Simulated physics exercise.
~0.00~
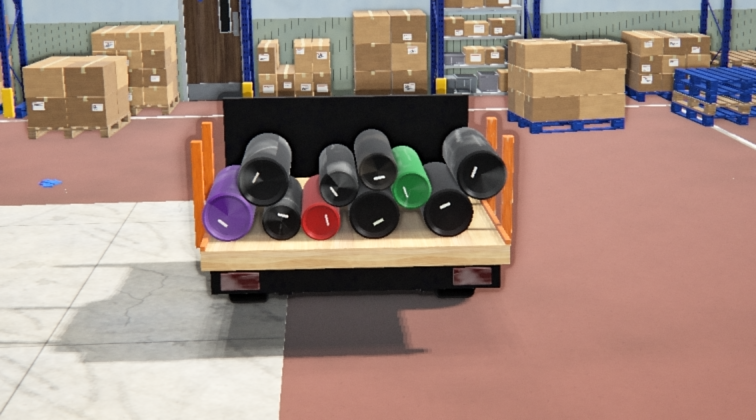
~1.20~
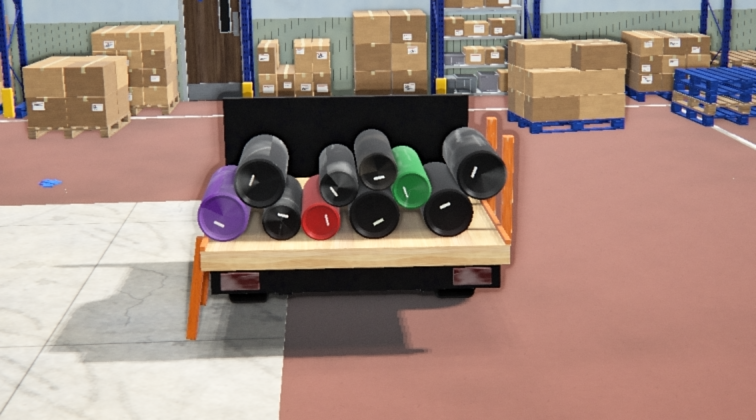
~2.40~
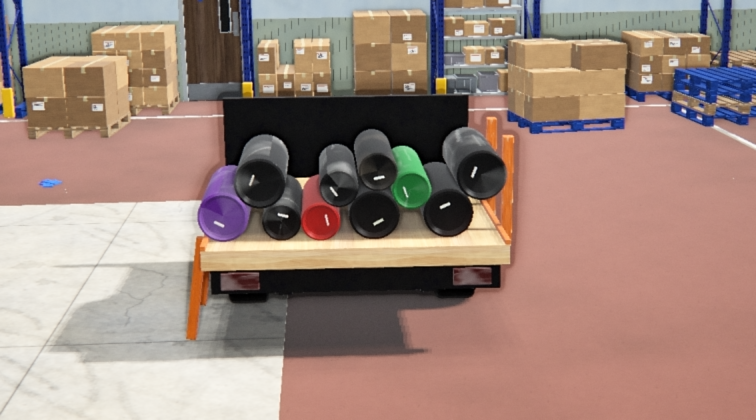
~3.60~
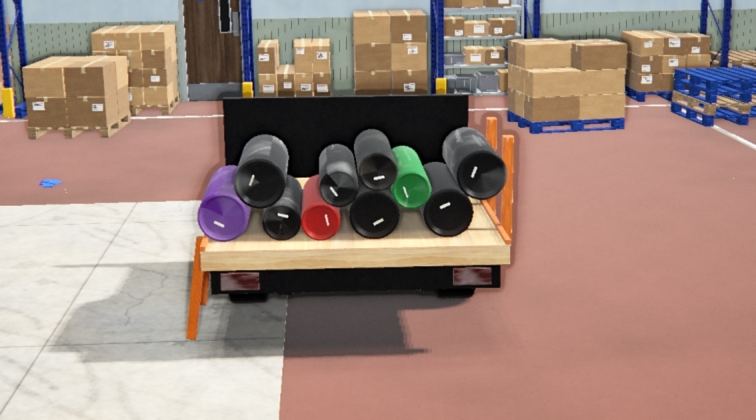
A low trailer stood in a warehouse, stacked with mostly black cylinders plus a purple, a red and a green one, when the orange posts on its left side swung down. The purple one shifted slightly left, but the whole pile stayed on the deck.
